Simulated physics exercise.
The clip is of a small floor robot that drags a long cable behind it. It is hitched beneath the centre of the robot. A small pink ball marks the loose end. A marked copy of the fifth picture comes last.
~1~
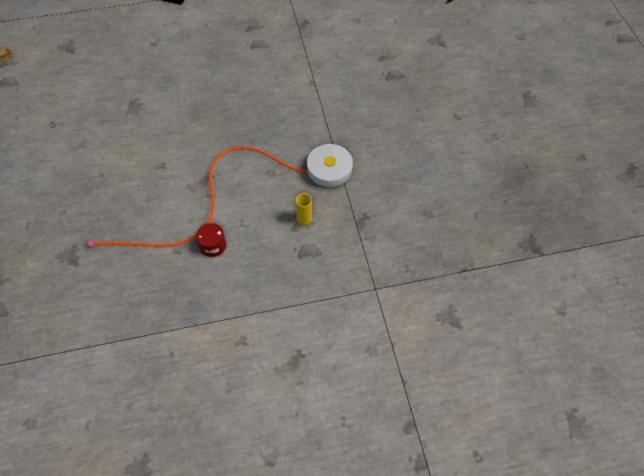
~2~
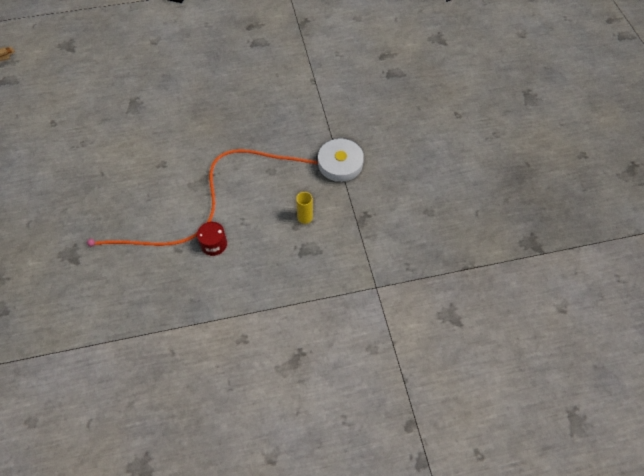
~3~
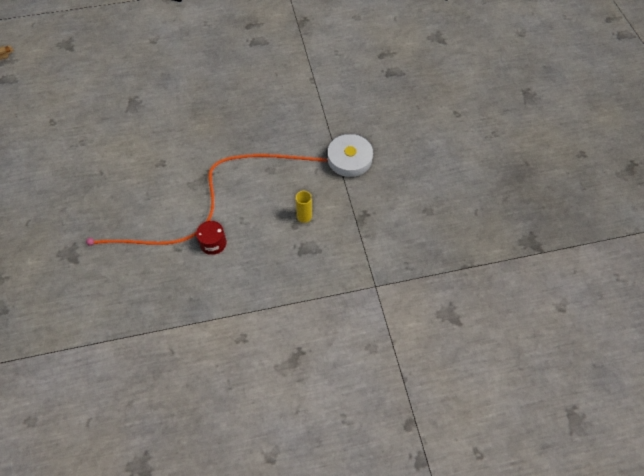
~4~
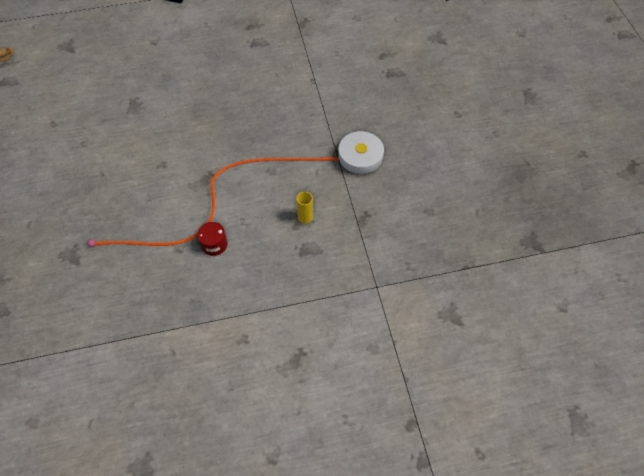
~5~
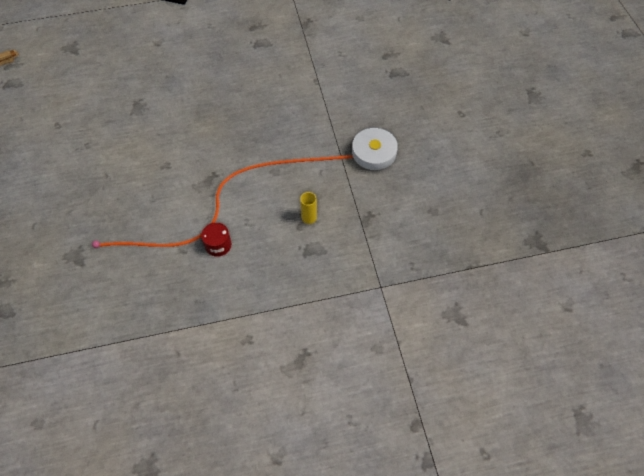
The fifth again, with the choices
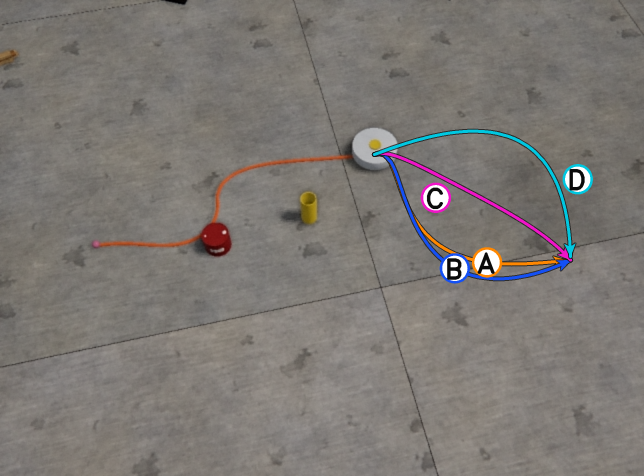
A small round white robot with a yellow centre moves slowly right and slightly upward across a grey floor, dragging an orange cable that bends past a yellow post and a red pot, its free end staying nearly still.
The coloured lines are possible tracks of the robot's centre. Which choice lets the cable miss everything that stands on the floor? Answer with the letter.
Route D.
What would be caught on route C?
The yellow post.
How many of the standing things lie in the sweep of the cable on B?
Two.
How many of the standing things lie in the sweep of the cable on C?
It sweeps one.
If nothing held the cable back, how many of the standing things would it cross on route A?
Two.
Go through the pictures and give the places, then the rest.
The first picture shows red pot (212, 240); robot (330, 166); free end (90, 244).
The second picture shows robot (341, 161); free end (91, 243).
The third picture shows robot (350, 156); red pot (212, 238).
The fourth picture shows robot (361, 153); yellow post (305, 208).
The fifth picture shows robot (375, 150); free end (96, 244); yellow post (309, 208); red pot (217, 240).
On the marked copy, A from (374, 155) via (435, 242) to (567, 261); B from (374, 155) via (436, 254) to (571, 260); C from (374, 155) via (476, 195) to (571, 260); D from (374, 155) via (513, 138) to (571, 257).
Taking D. A third of the way, robot (477, 126), middle of the cable (327, 174), free end (174, 226).
Two thirds of the way, robot (561, 182), middle of the cable (394, 167), free end (241, 202).
When it is over, robot (574, 256), middle of the cable (416, 182), free end (259, 197); nothing has been touched.
As for the rest, A meets the yellow post and red pot; B meets the yellow post and red pot; C meets the yellow post.
